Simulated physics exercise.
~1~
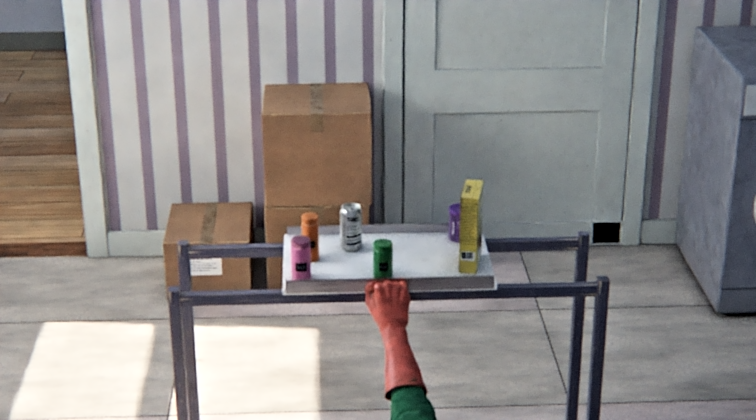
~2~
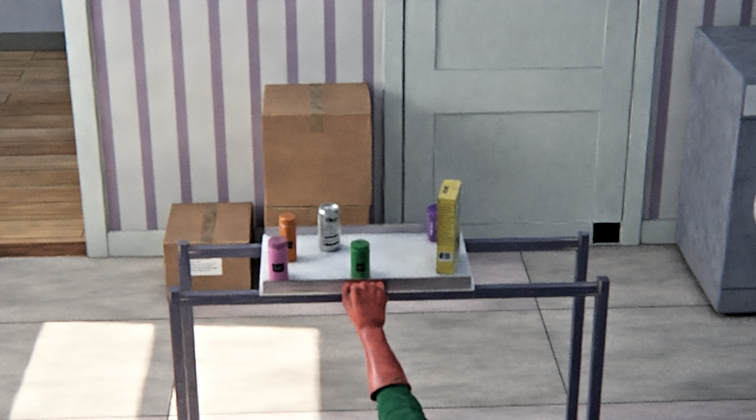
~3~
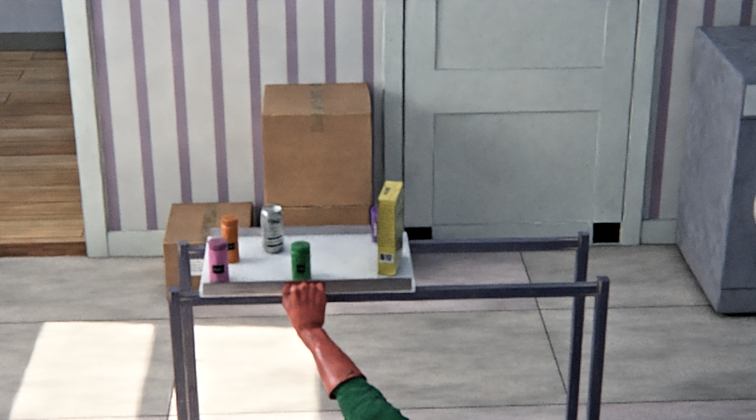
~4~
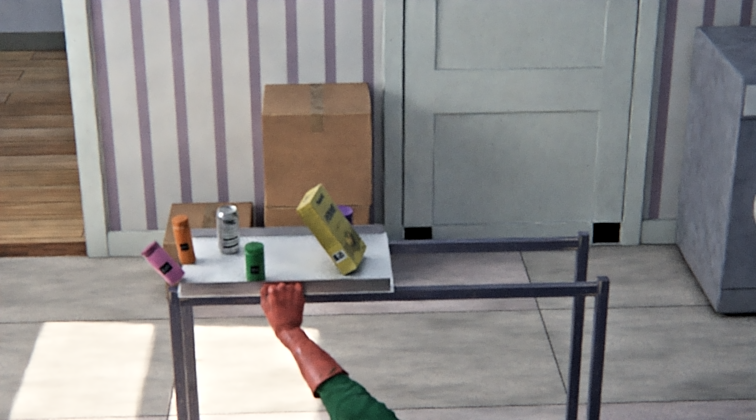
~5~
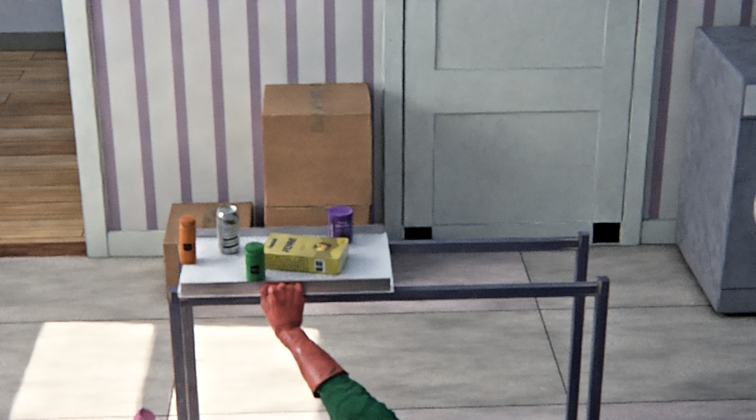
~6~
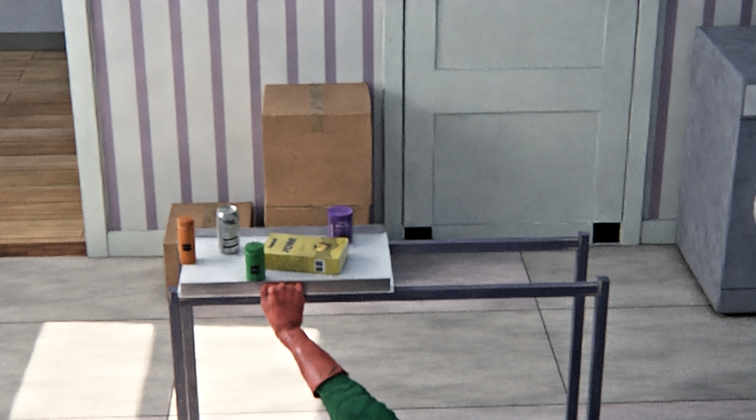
In a room with striped wallpaper and cardboard boxes, a hand slid a white tray of small containers left along a metal frame until it stopped; the pink one tipped off the left end, and the yellow packet toppled onto its side while the others stayed upright.
